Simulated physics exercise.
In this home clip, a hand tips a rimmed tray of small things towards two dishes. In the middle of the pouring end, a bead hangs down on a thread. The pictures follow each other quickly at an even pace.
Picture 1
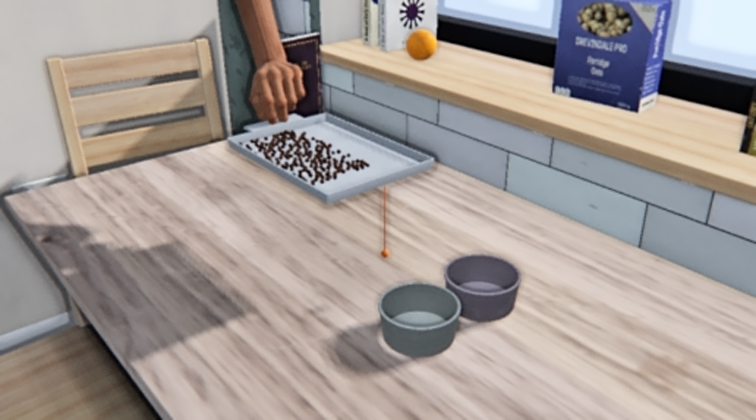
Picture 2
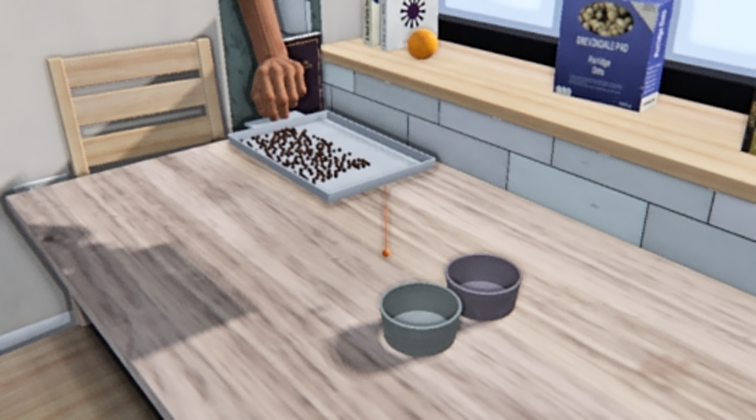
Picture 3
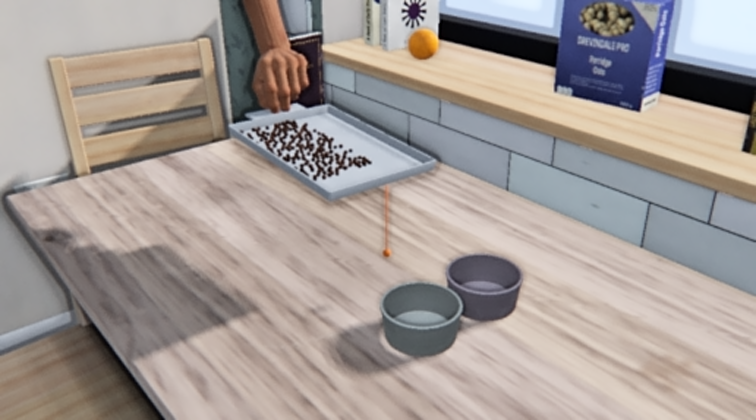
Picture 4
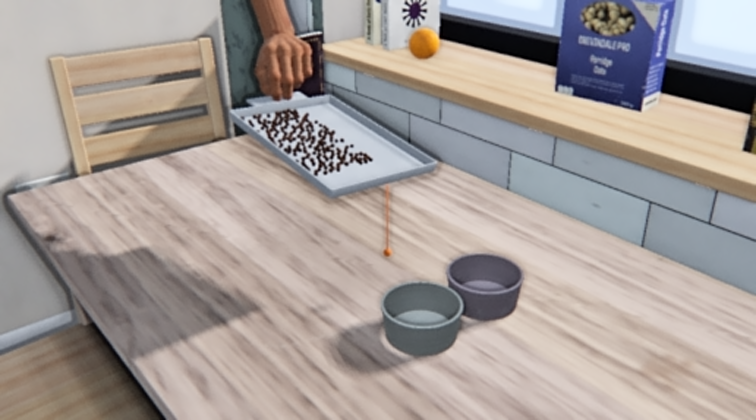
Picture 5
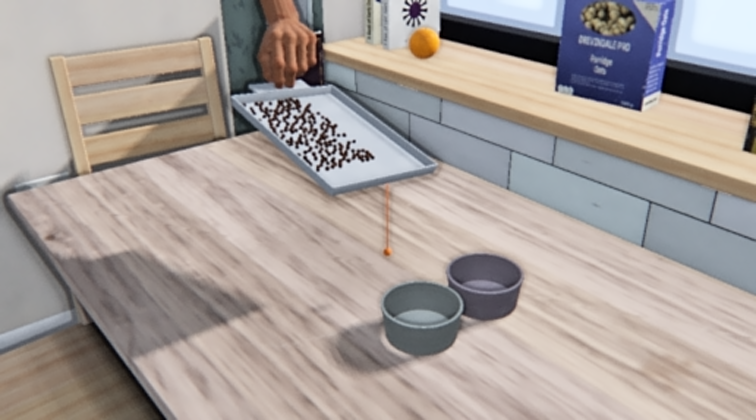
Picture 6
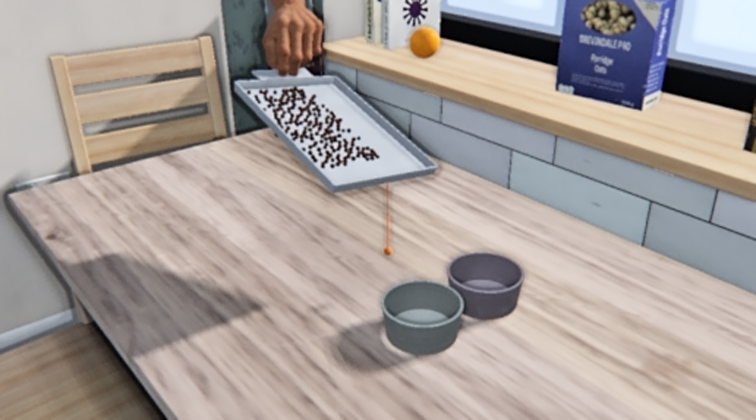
A hand raised the far end of a grey tray of small dark berries, tilting it gradually towards two small dishes on a wooden table, and some of the berries began to shift across it.
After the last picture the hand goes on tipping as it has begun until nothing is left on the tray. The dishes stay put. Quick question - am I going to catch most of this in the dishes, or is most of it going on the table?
You'll catch only a minority of it; most goes on the table.
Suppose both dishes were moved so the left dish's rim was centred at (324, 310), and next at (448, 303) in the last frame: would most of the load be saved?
In the first position a minority, in the second a minority.
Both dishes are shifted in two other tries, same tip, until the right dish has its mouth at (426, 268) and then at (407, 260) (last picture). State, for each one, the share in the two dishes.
Close to 30 in a hundred, then close to 30 in a hundred.
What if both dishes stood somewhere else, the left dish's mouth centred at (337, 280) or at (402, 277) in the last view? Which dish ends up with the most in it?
Result, try one: The dish further right; try two: The dish further right.
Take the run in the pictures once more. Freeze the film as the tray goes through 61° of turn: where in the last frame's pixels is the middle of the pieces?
In the last view the centre sits at roughly (421, 178).
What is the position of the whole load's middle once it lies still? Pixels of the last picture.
Last view, resting centre - approx. (446, 277).
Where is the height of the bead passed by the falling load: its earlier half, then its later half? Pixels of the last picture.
The first part passes (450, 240); everything after passes (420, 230).
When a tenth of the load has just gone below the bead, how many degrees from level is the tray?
That happens at around 60°.
Just after the last frame, tray tipped steeply; roughly two thirds on the tray; just a few in the right dish; about a tenth outside both; roughly a third in the air.
A moment on, tray tipped right over; roughly half on the tray; about a tenth in the right dish; roughly a third outside both; about a tenth in the air.
Further on, tray tipped past a quarter turn; about a tenth in the right dish; almost all outside both.
When it is over, tray tipped past a quarter turn; not one in the left dish; about a tenth in the right dish; almost all outside both.
